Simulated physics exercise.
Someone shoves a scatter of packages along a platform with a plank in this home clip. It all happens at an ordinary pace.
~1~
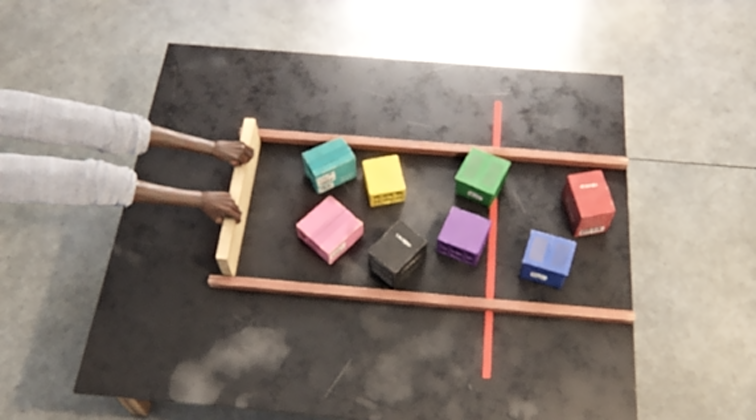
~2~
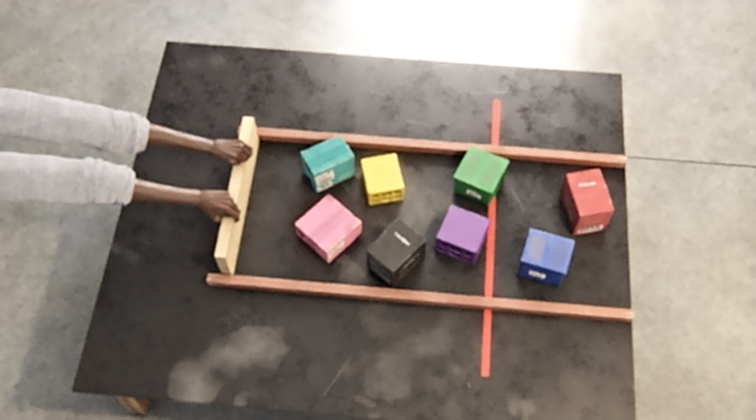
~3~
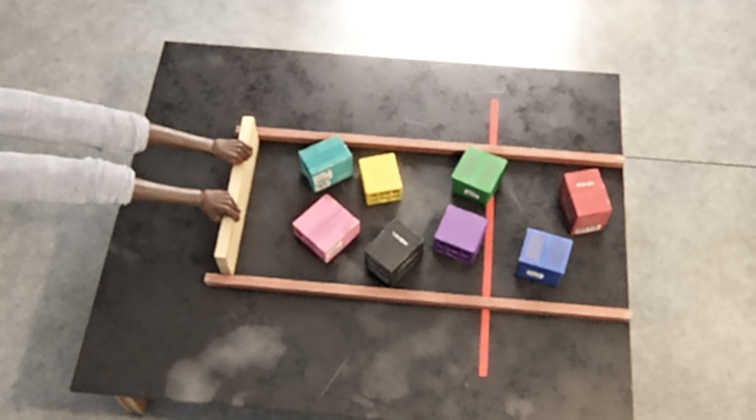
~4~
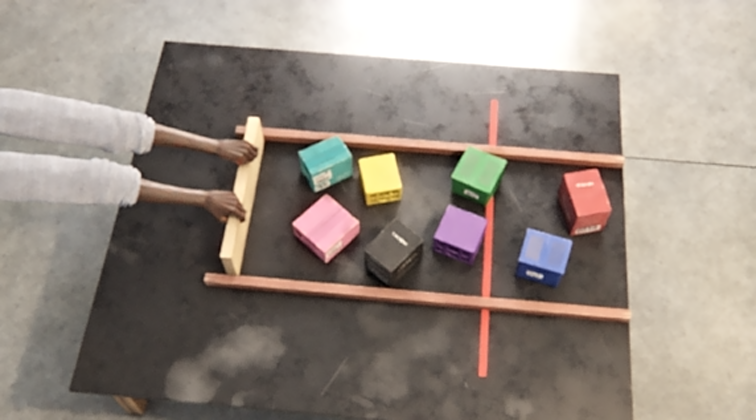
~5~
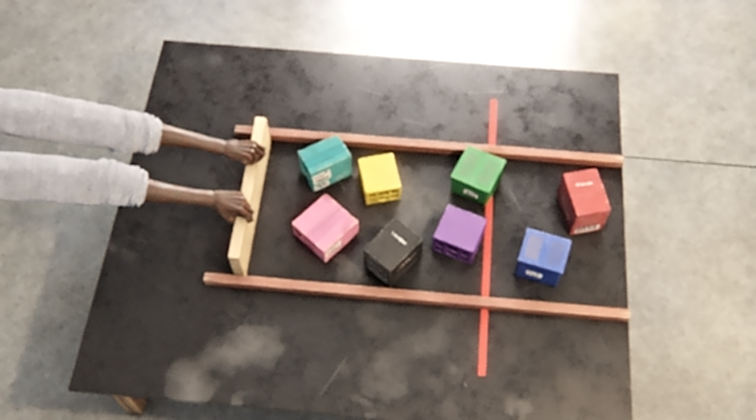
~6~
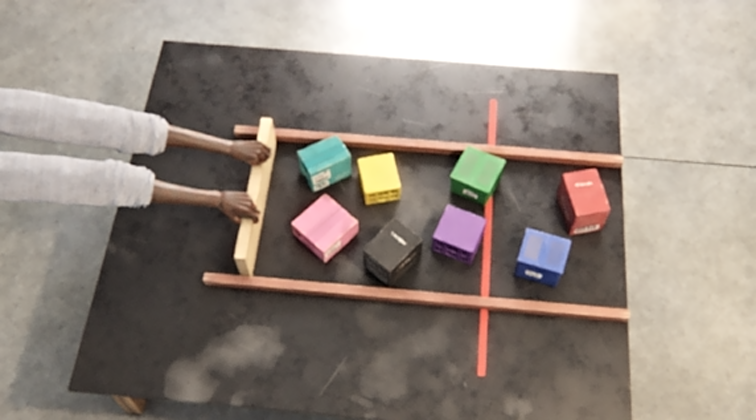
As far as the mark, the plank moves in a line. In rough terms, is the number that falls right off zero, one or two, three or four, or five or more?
It is zero.
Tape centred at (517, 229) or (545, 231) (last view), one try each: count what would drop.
In order, the counts are 1 and 2.
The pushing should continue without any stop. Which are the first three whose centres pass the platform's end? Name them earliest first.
It goes the blue tote, after that the red box, and after that the purple crate.
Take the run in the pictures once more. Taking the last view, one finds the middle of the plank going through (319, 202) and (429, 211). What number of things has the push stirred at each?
That makes 3 at the first spot and 7 at the second.
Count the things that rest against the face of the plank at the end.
The count in contact is 2.
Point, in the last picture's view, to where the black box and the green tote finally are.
I'd put one close to (551, 272) and the other close to (560, 178).
Soon after, none off yet; red box at rest near (583, 202); blue tote at rest near (542, 259); green tote at rest near (477, 177).
After that, none off yet; red box at rest near (583, 202); blue tote at rest near (542, 259); green tote displaced a little near (481, 174).
And then, none off yet; red box at rest near (583, 202); blue tote displaced a little near (561, 266); green tote displaced about its own width near (524, 176).
In the end, the number that fall off is zero.
